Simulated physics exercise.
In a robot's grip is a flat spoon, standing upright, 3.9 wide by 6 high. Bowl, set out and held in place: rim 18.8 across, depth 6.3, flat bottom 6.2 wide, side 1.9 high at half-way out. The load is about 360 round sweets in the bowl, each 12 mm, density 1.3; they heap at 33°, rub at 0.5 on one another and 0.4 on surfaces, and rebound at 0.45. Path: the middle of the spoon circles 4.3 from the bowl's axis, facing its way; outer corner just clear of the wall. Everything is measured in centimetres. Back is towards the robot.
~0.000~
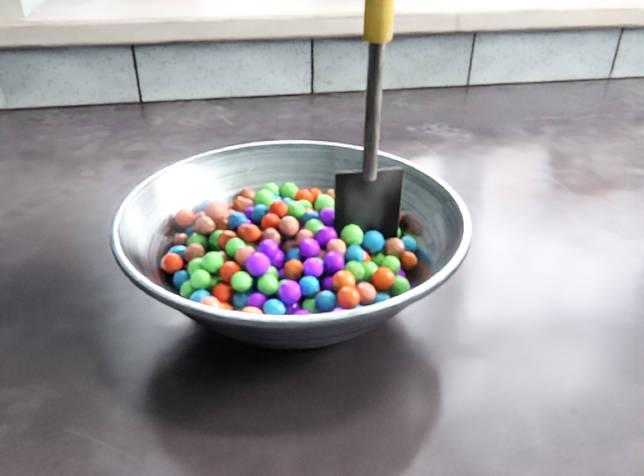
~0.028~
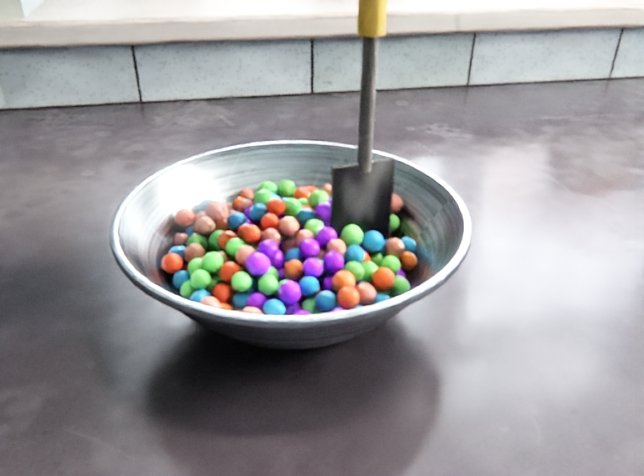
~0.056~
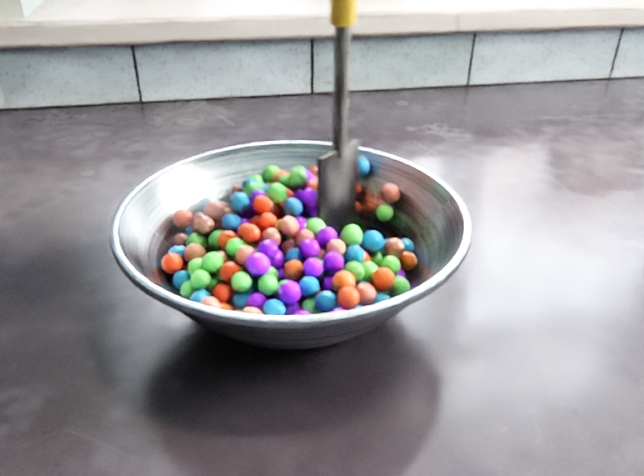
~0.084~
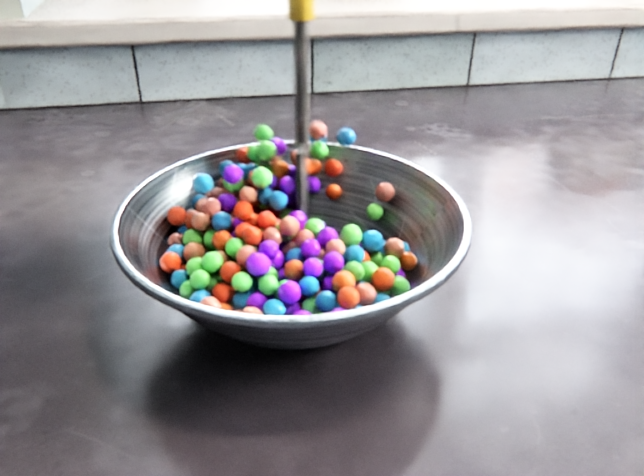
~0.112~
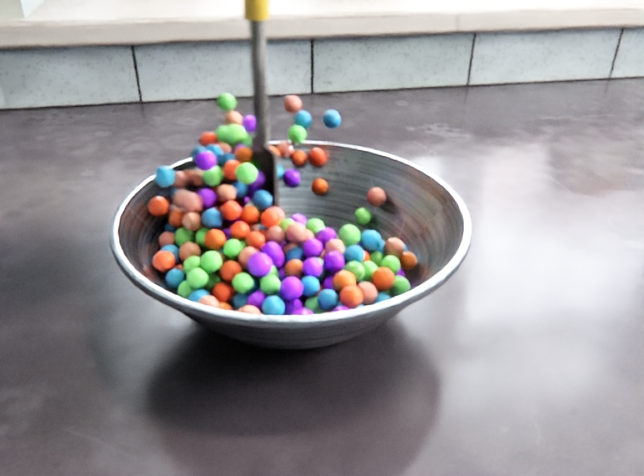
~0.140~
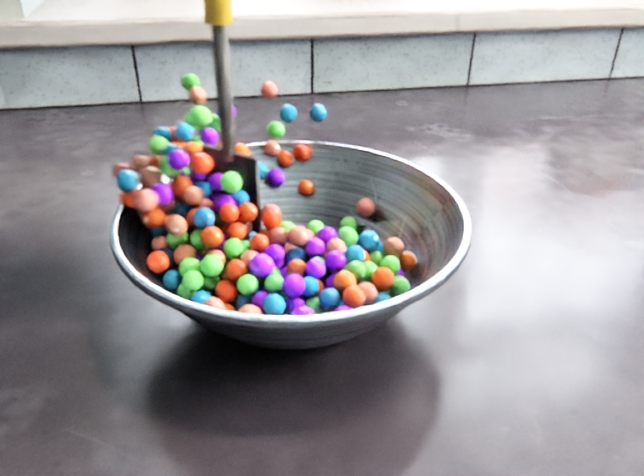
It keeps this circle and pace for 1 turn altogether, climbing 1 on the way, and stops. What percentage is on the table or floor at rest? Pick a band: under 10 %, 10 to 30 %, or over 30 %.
Band: Over 30 %.
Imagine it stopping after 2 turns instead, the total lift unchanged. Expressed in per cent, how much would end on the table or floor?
I'd expect around 55 per cent.
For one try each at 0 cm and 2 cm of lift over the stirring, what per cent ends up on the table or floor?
Around 45 percent, then 30 percent.
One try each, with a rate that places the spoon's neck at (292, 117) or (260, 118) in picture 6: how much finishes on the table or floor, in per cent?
It comes to close to 20 per cent and close to 35 per cent.
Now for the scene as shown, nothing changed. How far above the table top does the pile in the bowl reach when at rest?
Height: Roughly 5.5 cm.
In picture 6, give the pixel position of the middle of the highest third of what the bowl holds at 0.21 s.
Centre estimate: Approx. (229, 258) px.
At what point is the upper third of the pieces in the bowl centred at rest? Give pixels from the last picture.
About (324, 230).
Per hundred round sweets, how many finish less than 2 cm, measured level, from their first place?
I'd put it at about 25 in a hundred.
After 0.21 s, 218° round, highest piece 12 above the table; 317 in the bowl, 47 in flight or on the tool.
After 0.28 s, 297° round, highest piece 12 above the table; 280 in the bowl, 17 on the table or floor, 67 in flight or on the tool.
After 0.51 s, 0° round, highest piece 5 above the table; 227 in the bowl, 137 on the table or floor.
After 1.21 s, 0° round, highest piece 5 above the table; 227 in the bowl, 137 on the table or floor.
At rest, 227 in the bowl, 137 on the table or floor. That is 38 % on the table or floor.
